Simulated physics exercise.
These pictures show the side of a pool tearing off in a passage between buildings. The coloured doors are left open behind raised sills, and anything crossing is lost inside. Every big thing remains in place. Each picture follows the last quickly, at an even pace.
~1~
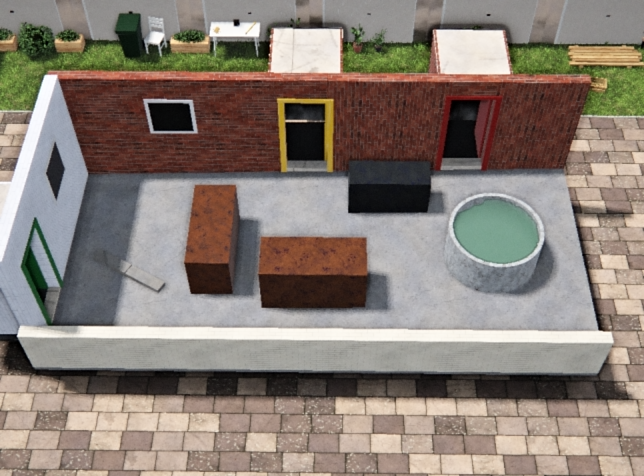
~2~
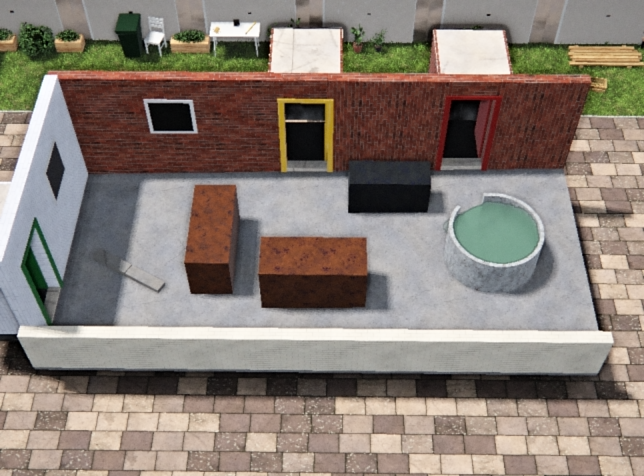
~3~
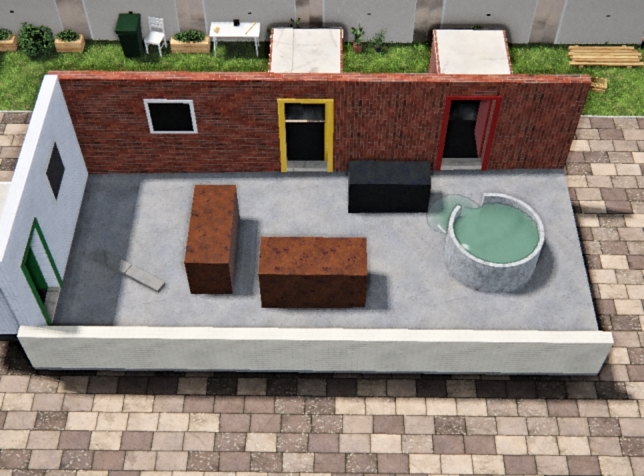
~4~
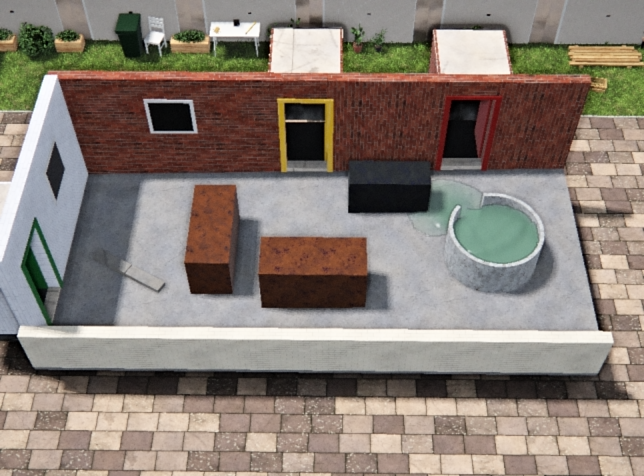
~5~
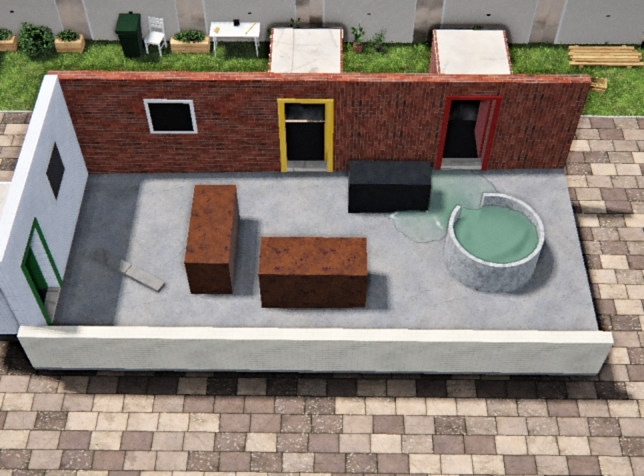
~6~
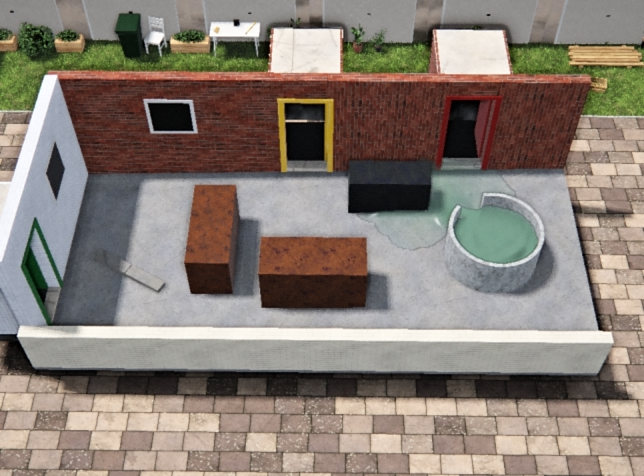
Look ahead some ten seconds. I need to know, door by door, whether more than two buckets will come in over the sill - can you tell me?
At the end, yellow door: Two pails at most, red door: Over two pails, green door: Two pails at most.
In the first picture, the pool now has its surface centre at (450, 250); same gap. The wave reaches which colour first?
That would be the door marked red, I think.
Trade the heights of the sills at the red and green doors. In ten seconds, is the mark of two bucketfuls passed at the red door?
That way the red one breaks the limit.
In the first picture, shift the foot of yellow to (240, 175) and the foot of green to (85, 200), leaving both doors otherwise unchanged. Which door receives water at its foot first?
Answer: The red one.
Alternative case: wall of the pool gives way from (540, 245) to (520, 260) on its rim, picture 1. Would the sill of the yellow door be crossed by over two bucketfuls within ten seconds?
Yellow door: Remains below.
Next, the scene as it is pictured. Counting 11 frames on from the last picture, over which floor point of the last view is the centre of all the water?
The spot I would choose is (449, 231).
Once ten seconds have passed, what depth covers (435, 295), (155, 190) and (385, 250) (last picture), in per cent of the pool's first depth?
About 0, 2 and 0 per cent.
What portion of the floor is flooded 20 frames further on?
Estimated share: About 40 %.
A moment on, water covers 15 % of the floor; the yellow door wet at the sill, nothing in, the red door over two buckets in, the green door not reached.
Next, water covers 25 % of the floor; the yellow door wet at the sill, nothing in, the red door far over two buckets in, the green door not reached.
Then, water covers 40 % of the floor; the yellow door wet at the sill, nothing in, the red door far over two buckets in, the green door not reached.
Later, water covers 55 % of the floor; the yellow door wet at the sill, nothing in, the red door far over two buckets in, the green door wet at the sill, nothing in.
In the end, water covers 60 % of the floor; the yellow door wet at the sill, nothing in, the red door far over two buckets in, the green door under two buckets in.
